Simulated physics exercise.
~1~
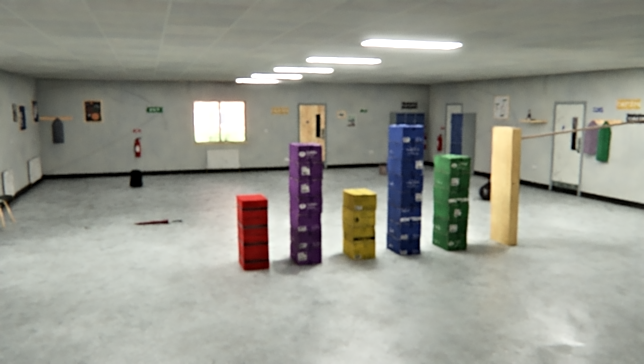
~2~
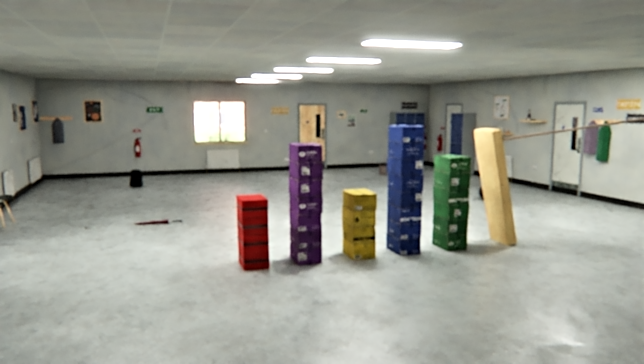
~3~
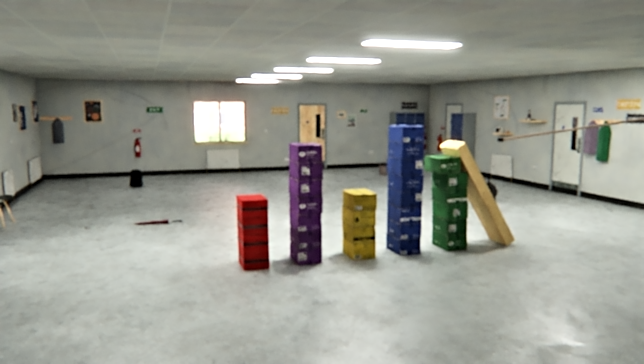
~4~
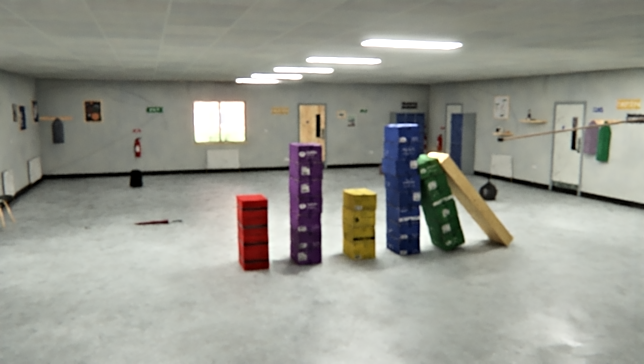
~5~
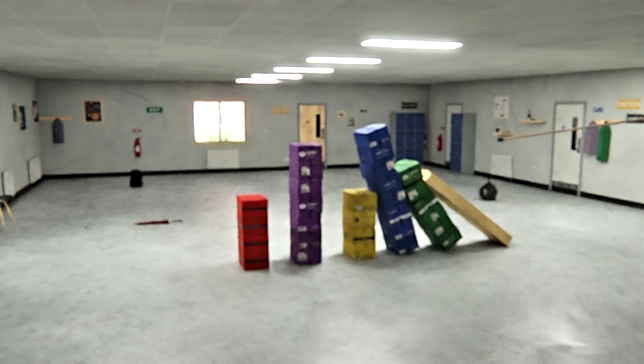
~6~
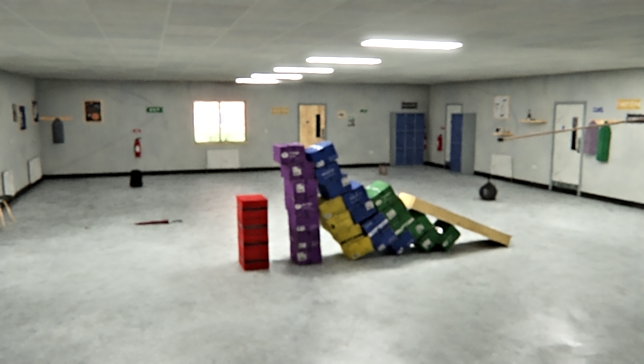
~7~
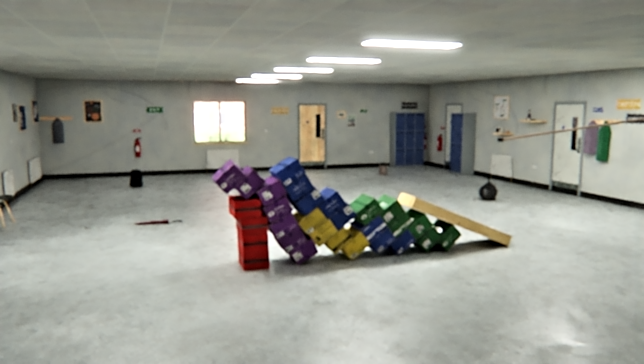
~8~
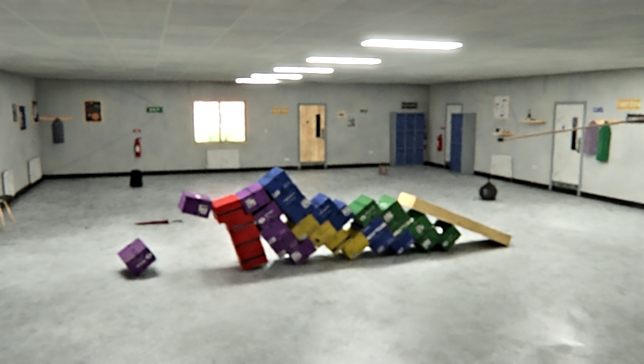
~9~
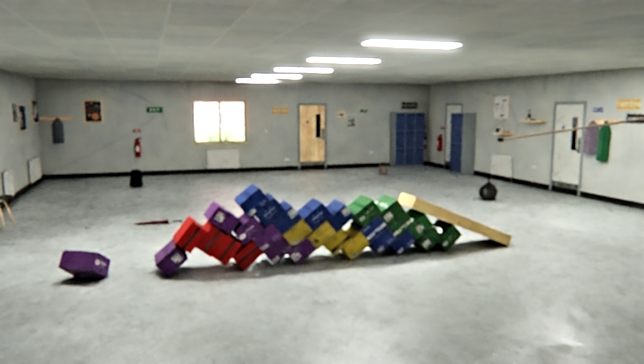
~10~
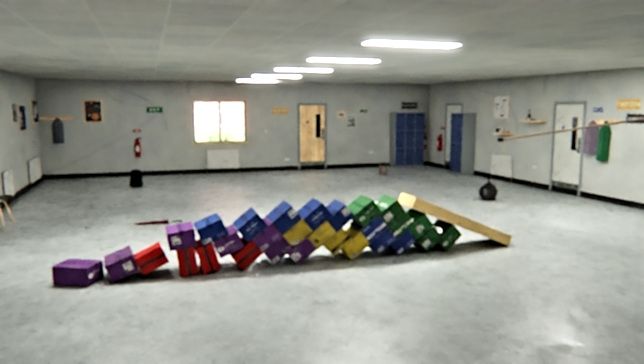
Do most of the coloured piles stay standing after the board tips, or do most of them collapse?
Most of them collapse. The green, blue, yellow, purple and red piles all end up toppled in a low, slanting heap across the floor.
